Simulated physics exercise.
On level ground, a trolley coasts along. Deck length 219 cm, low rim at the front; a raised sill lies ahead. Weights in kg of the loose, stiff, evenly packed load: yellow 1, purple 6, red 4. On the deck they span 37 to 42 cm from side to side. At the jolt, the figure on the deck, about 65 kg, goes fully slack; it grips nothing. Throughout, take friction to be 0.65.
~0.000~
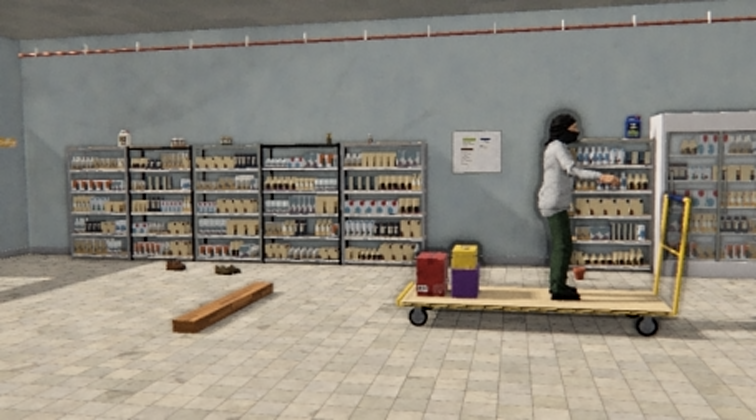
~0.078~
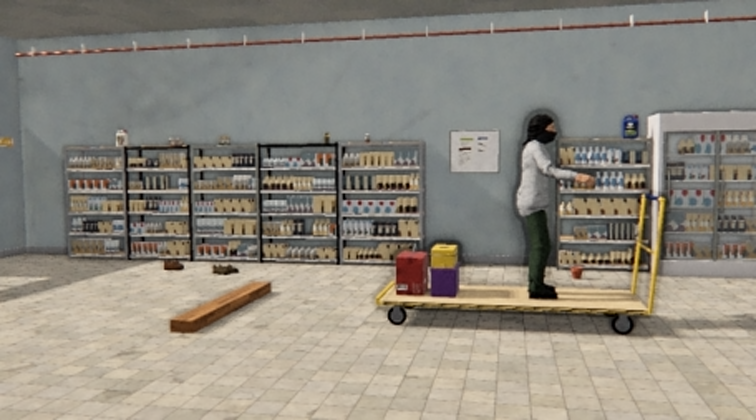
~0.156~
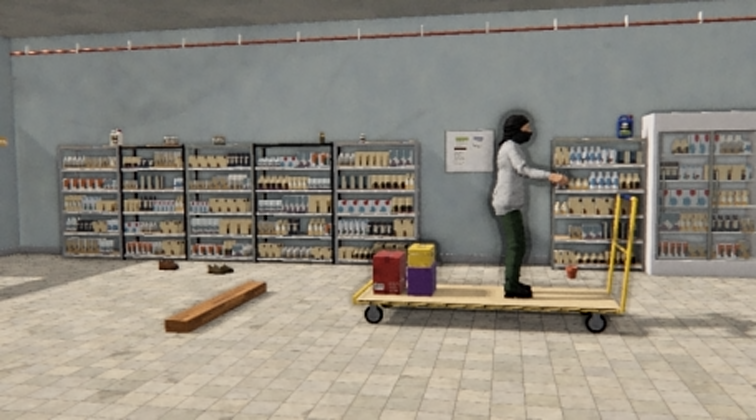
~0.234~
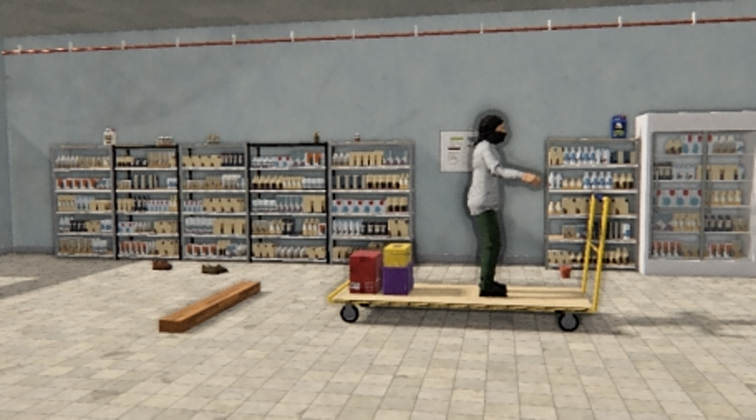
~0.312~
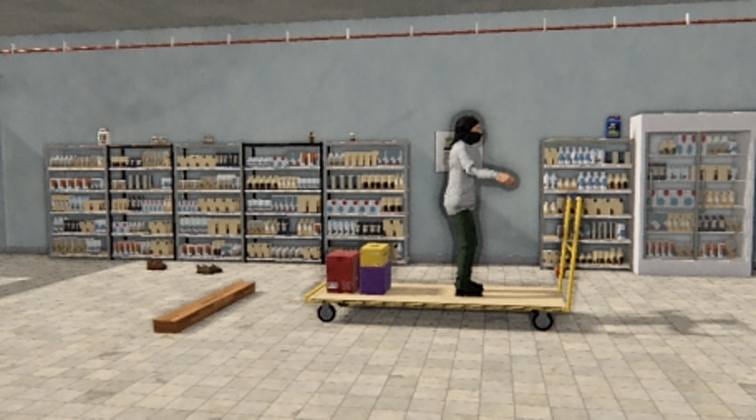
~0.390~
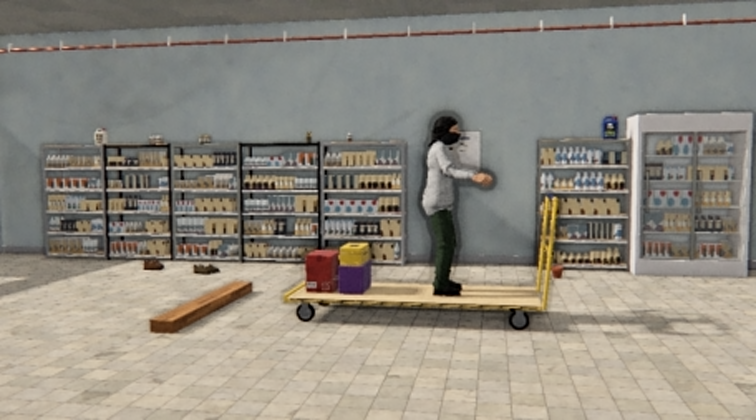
A yellow-railed flat trolley rolls leftward across a pale tiled floor in a shop-like room, seen from the side, with stocked shelves and a glass-doored cabinet along a grey-blue wall. A figure in black headgear, light top and dark green trousers stands aboard, arms forward, behind red, yellow and purple boxes. The trolley steadily nears a brown beam on the floor while the view drifts slightly right.
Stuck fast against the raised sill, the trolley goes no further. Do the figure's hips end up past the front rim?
No. Looks like it doesn't pass the edge this time.
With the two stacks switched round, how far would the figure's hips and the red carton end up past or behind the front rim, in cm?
In that case the hips end 80 cm behind the front rim and the red one 40 cm behind it.
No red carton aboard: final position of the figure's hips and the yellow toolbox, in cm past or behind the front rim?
In that case hips 20 behind, yellow 70 past.
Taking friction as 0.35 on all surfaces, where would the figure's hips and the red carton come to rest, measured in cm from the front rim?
Both stay short of the rim, the hips by 80 cm and the red one by 20 cm.
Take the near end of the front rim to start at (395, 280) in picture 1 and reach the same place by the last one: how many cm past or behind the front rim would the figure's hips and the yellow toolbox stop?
Both stay short of the rim: The hips by 80 cm and yellow by 40 cm.
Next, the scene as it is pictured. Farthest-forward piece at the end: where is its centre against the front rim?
Result: Centre approx. 60 cm past the front rim.
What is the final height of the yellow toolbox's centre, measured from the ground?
About 35 cm above the ground.
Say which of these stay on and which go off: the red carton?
End result - red: Goes over.
After 0.81 s the deck stops.
After 1.06 s the figure's hips are 76 cm behind the rim, near (283, 226) in the last picture's view.
After 1.36 s the figure's hips are 54 cm behind the rim, near (262, 248) in the last picture's view.
After 1.81 s the figure's hips are 54 cm behind the rim, near (261, 248) in the last picture's view.
When all is still (4.6 s), past the rim, red carton; behind it, yellow toolbox, purple tote and the figure's hips.
